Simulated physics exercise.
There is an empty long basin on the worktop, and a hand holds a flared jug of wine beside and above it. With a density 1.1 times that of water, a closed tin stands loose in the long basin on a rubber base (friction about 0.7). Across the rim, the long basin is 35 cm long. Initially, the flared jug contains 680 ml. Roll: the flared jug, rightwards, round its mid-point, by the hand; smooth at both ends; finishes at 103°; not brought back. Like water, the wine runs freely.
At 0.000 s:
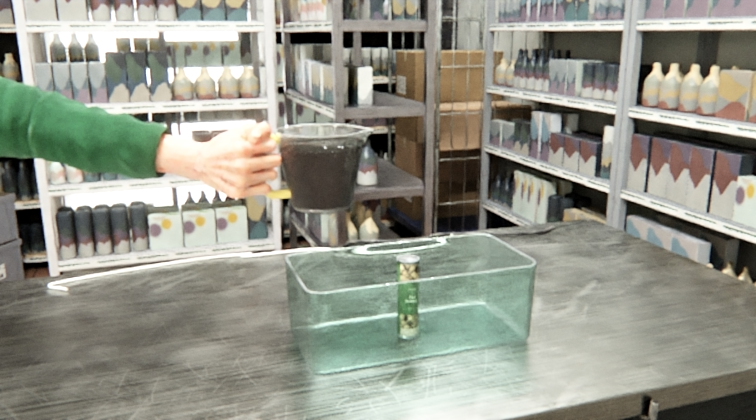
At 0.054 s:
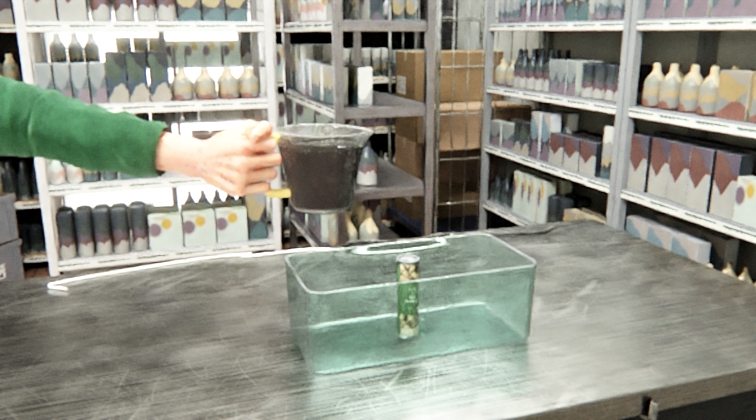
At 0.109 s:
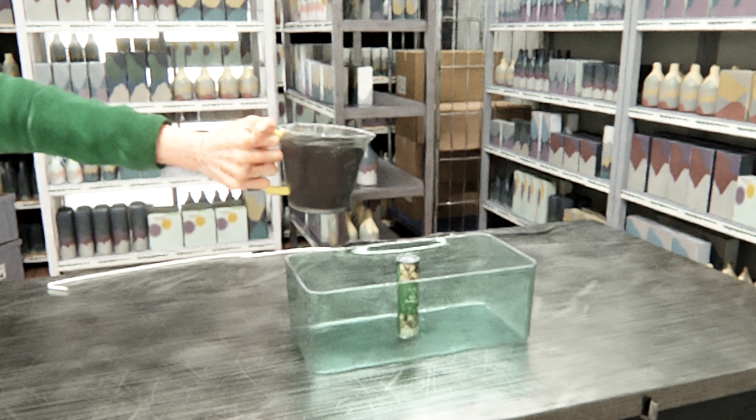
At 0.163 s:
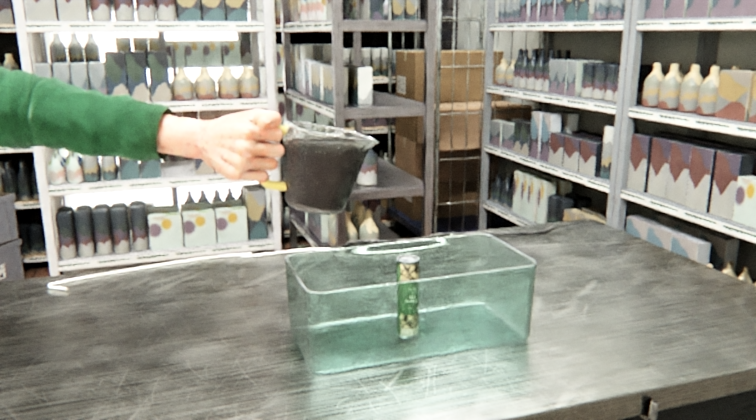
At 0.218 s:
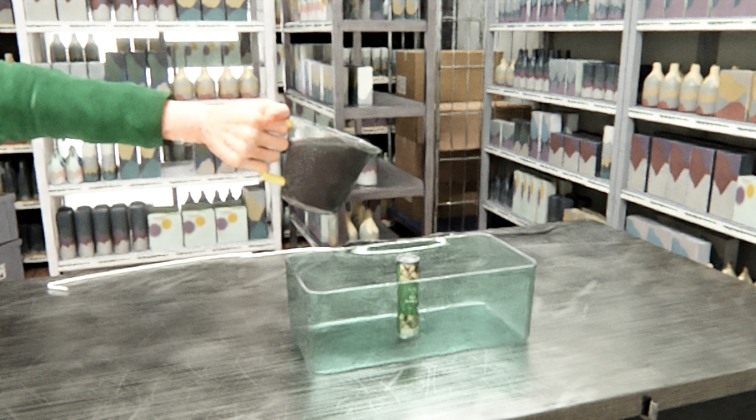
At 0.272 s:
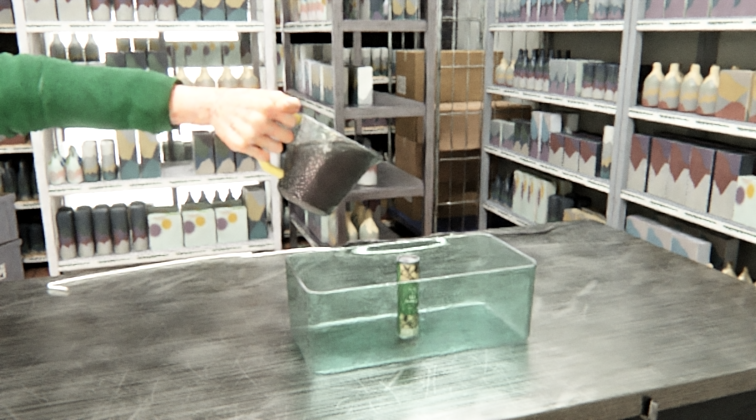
On a dark worktop in front of shelves of bottles and boxes, a hand in a green sleeve holds a jug of dark liquid above a clear basin containing a small tin, then steadily tilts the jug to the right.
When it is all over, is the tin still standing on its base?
No, it has tipped onto its side.
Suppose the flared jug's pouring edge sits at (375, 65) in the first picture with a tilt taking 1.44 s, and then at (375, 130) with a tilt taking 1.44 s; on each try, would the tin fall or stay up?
The tin stays vertical the first time and stays vertical the second time.
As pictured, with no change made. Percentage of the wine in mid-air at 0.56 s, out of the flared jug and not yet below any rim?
About 32 per cent.
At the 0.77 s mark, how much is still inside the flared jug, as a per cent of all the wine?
6 per cent or thereabouts.
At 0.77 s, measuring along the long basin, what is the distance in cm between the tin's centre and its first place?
The tin has gone some 1 cm.
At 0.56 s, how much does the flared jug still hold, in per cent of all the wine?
Roughly 46 %.
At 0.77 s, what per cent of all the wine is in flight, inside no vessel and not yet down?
Airborne fraction: Approx. 10 %.
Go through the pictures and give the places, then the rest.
In the first picture, tilt 0°; pouring edge (373, 129); surface from (280, 144) to (359, 140); the long basin's rim runs from (295, 274) to (512, 249); the tin's top is at (408, 262).
In the second picture, tilt 1°; pouring edge (374, 130); surface from (280, 143) to (359, 140).
In the third picture, tilt 5°; pouring edge (376, 134); surface from (282, 142) to (361, 142).
In the fourth picture, tilt 12°; pouring edge (379, 140); surface from (286, 143) to (365, 144).
In the fifth picture, tilt 21°; pouring edge (382, 150); surface from (289, 145) to (372, 146).
In the sixth picture, tilt 31°; pouring edge (383, 161); surface from (289, 151) to (379, 155); 2 per cent is over the edge.
Then, 0.56 s in, the tilt is 89° and 45 per cent is still to pour; the tin stands where it began.
Then, 0.77 s in, the tilt is 103° and 6 per cent is still to pour; the tin leans 5°.
Then, 1.00 s in, the tilt is 103° and 0 per cent is still to pour; the tin lies on its side.
Then, 1.24 s in, the tilt is 103° and 0 per cent is still to pour; the tin lies on its side.
Finally, the tin lies on its side.
